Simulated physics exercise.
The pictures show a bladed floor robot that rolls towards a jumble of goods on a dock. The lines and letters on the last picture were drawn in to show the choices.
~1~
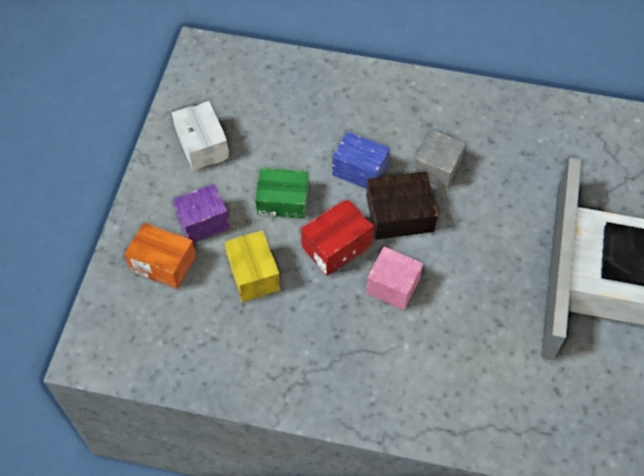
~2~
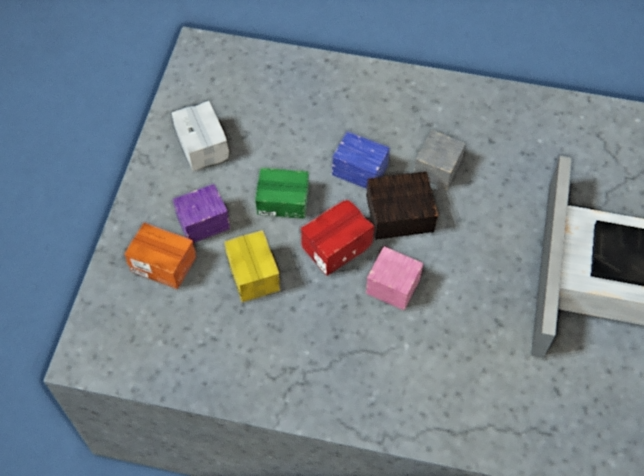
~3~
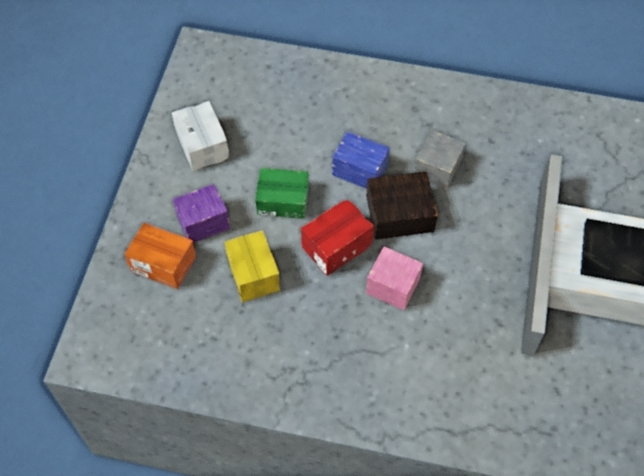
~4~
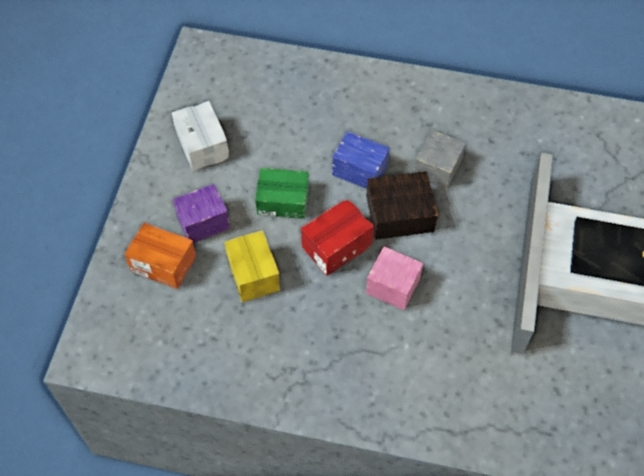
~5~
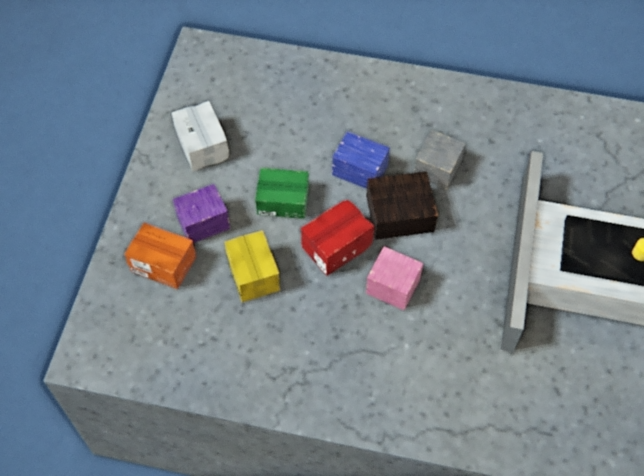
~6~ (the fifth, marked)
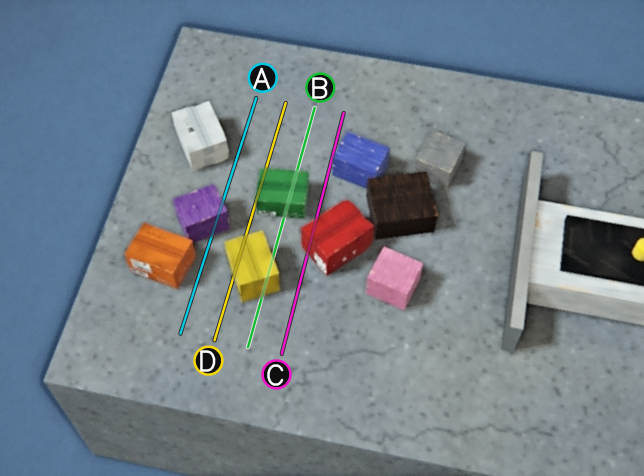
To begin with, a jumble of small coloured boxes sits on a grey, cracked dock, while a pale floor robot with an upright grey blade stands at the right edge. The robot then rolls slowly left towards them, bringing more of its dark-topped body into view, and the boxes stay still throughout.
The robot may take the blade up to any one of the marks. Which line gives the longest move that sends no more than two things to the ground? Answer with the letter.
Stop at A.
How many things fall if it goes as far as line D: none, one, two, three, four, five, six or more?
In all, none.
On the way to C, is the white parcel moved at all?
No.
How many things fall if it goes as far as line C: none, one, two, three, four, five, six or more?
By then, none.
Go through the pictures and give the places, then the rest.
Grey crate (439, 159); yellow box (252, 266); pink crate (394, 278), in the first frame.
Robot (632, 254); white parcel (201, 136), in the second frame.
Robot (622, 252); black crate (401, 206), in the third frame.
Robot (611, 250); green box (283, 194), in the fourth frame.
Robot (601, 248); purple crate (202, 214); grey crate (439, 159); yellow box (252, 266), in the fifth frame.
On the marked copy, A at (221, 207); B at (284, 218); C at (315, 224); D at (253, 212).
Taking A. A third of the way, robot (486, 227); grey crate (402, 155); blue crate (360, 154).
Two thirds of the way, robot (374, 207); purple crate (194, 216); green box (223, 181).
When it is over, robot (291, 192); white parcel (140, 124); orange parcel (87, 258); none fallen.
As for the rest, B is within the limit but short; C is within the limit but short; D is within the limit but short.
